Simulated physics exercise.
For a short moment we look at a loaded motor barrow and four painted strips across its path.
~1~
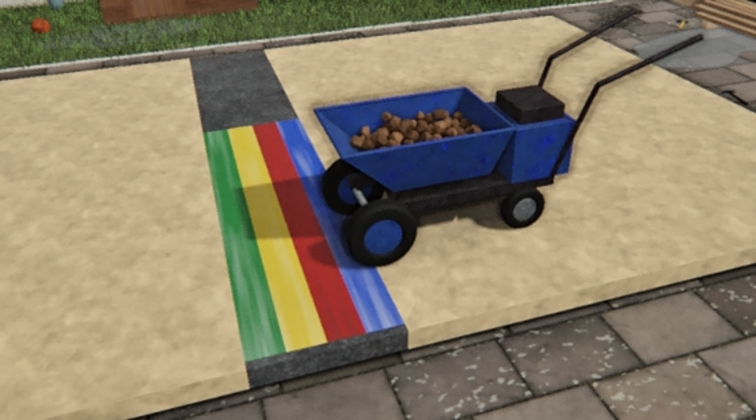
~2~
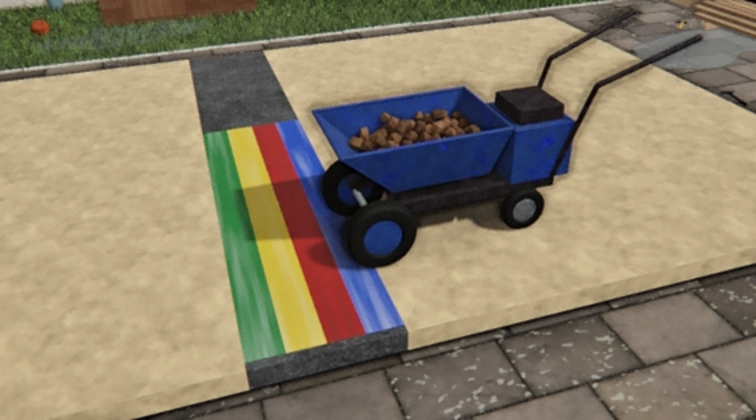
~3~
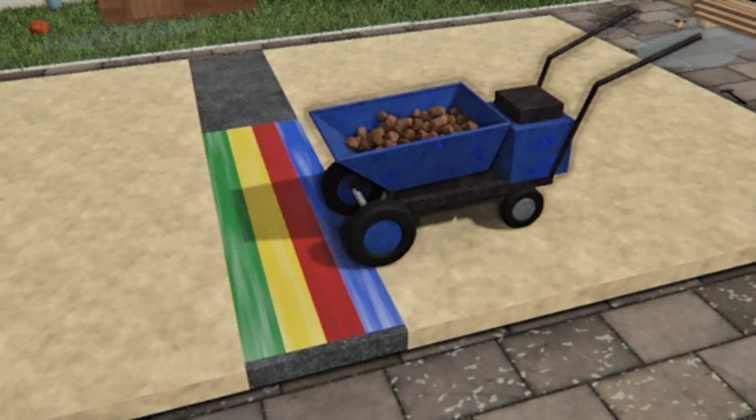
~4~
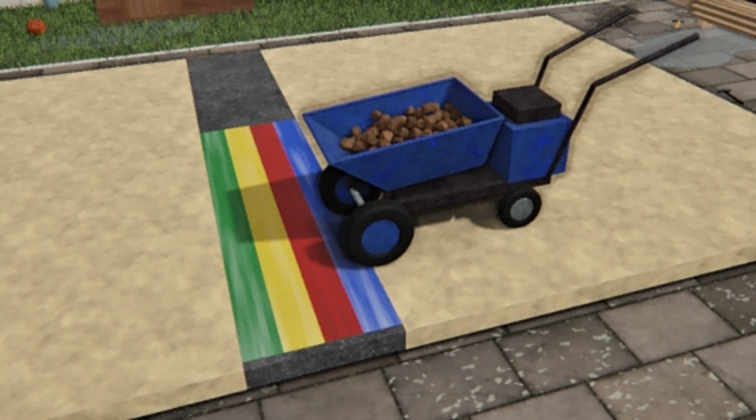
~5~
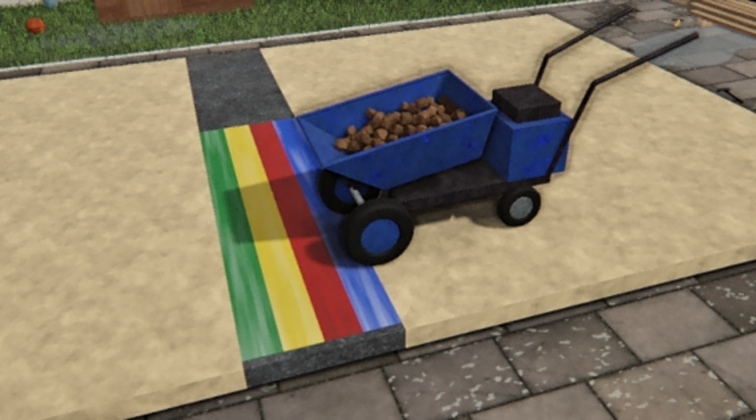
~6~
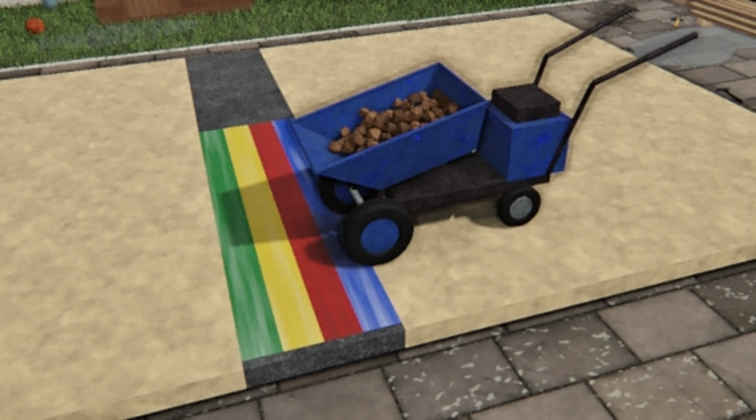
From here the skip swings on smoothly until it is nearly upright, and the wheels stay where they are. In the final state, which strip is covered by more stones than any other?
The green strip is.
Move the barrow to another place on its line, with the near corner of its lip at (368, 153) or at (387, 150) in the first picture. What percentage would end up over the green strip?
Roughly 30 per cent at the first spot and 20 per cent at the second.
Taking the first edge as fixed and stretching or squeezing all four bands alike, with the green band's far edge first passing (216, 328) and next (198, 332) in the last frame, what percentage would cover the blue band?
About 0 per cent first, then about 0 per cent.
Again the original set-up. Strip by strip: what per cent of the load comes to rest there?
Per strip, roughly: Blue 0, red 0, yellow 10, green 35.
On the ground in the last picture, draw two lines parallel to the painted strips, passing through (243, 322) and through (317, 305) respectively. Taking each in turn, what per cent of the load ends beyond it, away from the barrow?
In order: 50 percent, then 80 percent.
Soon after the last picture, skip tipped steeply; all in the skip.
A little later, skip tipped right over; about half in the skip; a small part over the yellow strip; about a third over the green strip; a stray few off the paint.
Later still, skip tipped right over; a small part in the skip; a small part over the yellow strip; about a third over the green strip; about a third off the paint.
At rest, skip tipped right over; a small part in the skip; none over the blue strip; none over the red strip; a small part over the yellow strip; about a third over the green strip; about a third off the paint.
